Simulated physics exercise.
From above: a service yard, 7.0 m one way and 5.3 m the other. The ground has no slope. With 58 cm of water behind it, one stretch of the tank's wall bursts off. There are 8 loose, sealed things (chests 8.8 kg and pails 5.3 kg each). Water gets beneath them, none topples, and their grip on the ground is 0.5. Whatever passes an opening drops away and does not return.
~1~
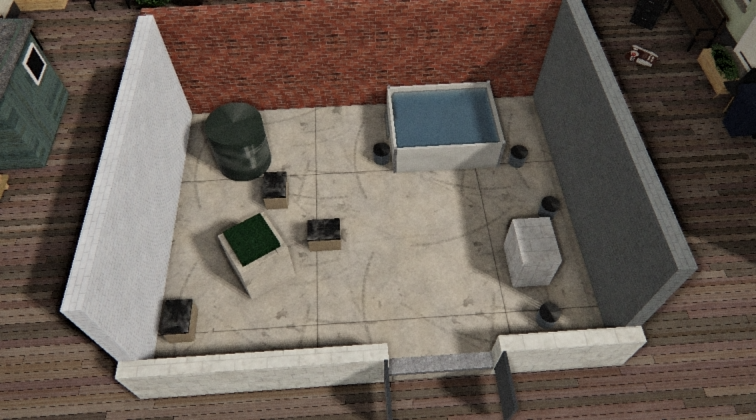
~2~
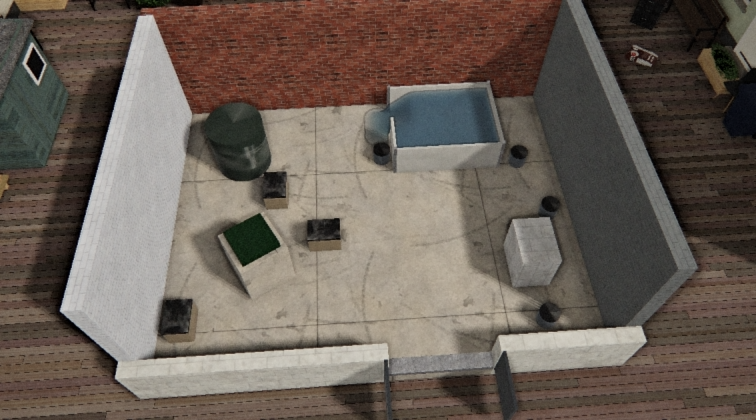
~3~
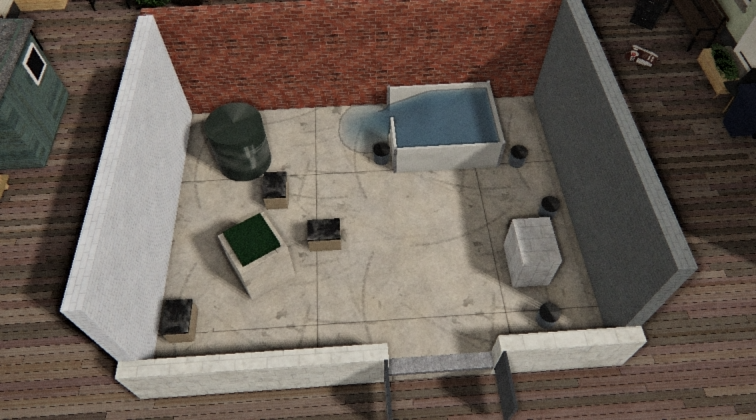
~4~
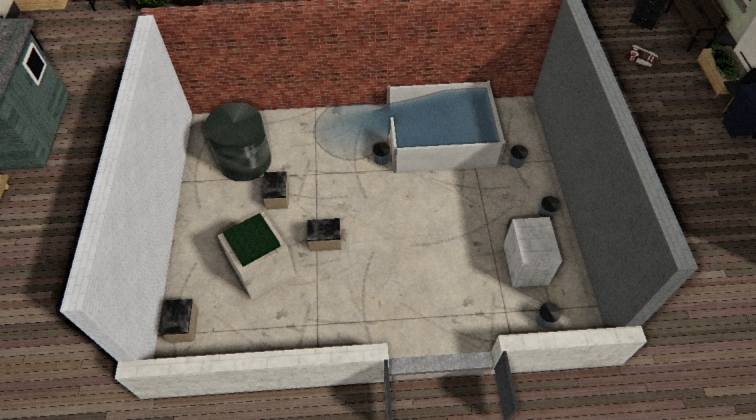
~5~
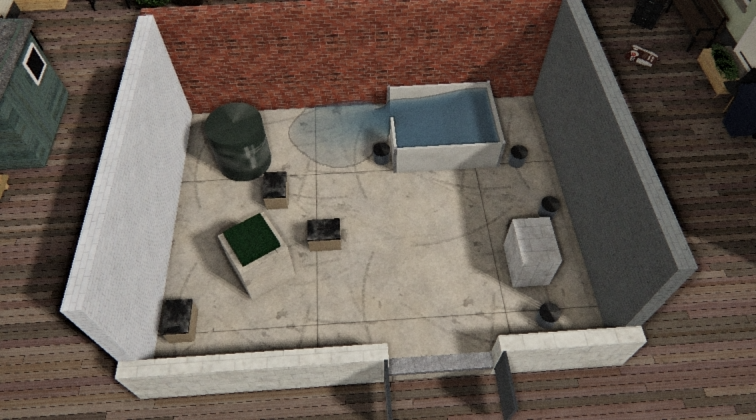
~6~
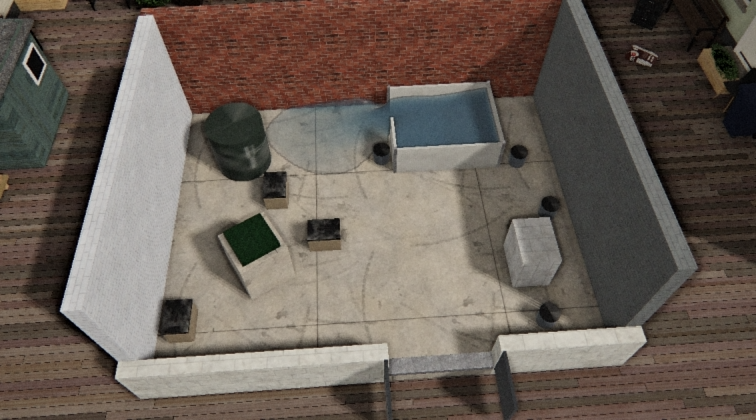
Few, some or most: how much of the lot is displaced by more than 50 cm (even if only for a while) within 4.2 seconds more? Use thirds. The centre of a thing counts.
Share: From one to two thirds.
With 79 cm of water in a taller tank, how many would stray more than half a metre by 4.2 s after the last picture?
In that case 4 of them.
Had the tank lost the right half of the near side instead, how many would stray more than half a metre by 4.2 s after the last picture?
In that case 2 of them.
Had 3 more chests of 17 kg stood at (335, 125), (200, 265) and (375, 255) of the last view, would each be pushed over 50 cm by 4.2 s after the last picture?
In turn: More, more, short of it.
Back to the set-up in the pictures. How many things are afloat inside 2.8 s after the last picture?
At that moment 1.
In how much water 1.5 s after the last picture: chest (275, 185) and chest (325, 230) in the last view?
Roughly 4 and 0 cm.
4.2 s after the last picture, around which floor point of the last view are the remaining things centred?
Around (372, 247).
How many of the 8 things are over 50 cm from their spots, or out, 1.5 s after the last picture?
I count 1.
Then, 0.4 s after the last picture 0 of 8 are over 50 cm from their spots; 0 afloat.
Then, 1.5 s after the last picture 1 of 8 are over 50 cm from their spots; 1 afloat.
Then, 2.8 s after the last picture 2 of 8 are over 50 cm from their spots; 1 afloat.
Then, 4.2 s after the last picture 3 of 8 are over 50 cm from their spots, and 3 have been at some point; 3 afloat.
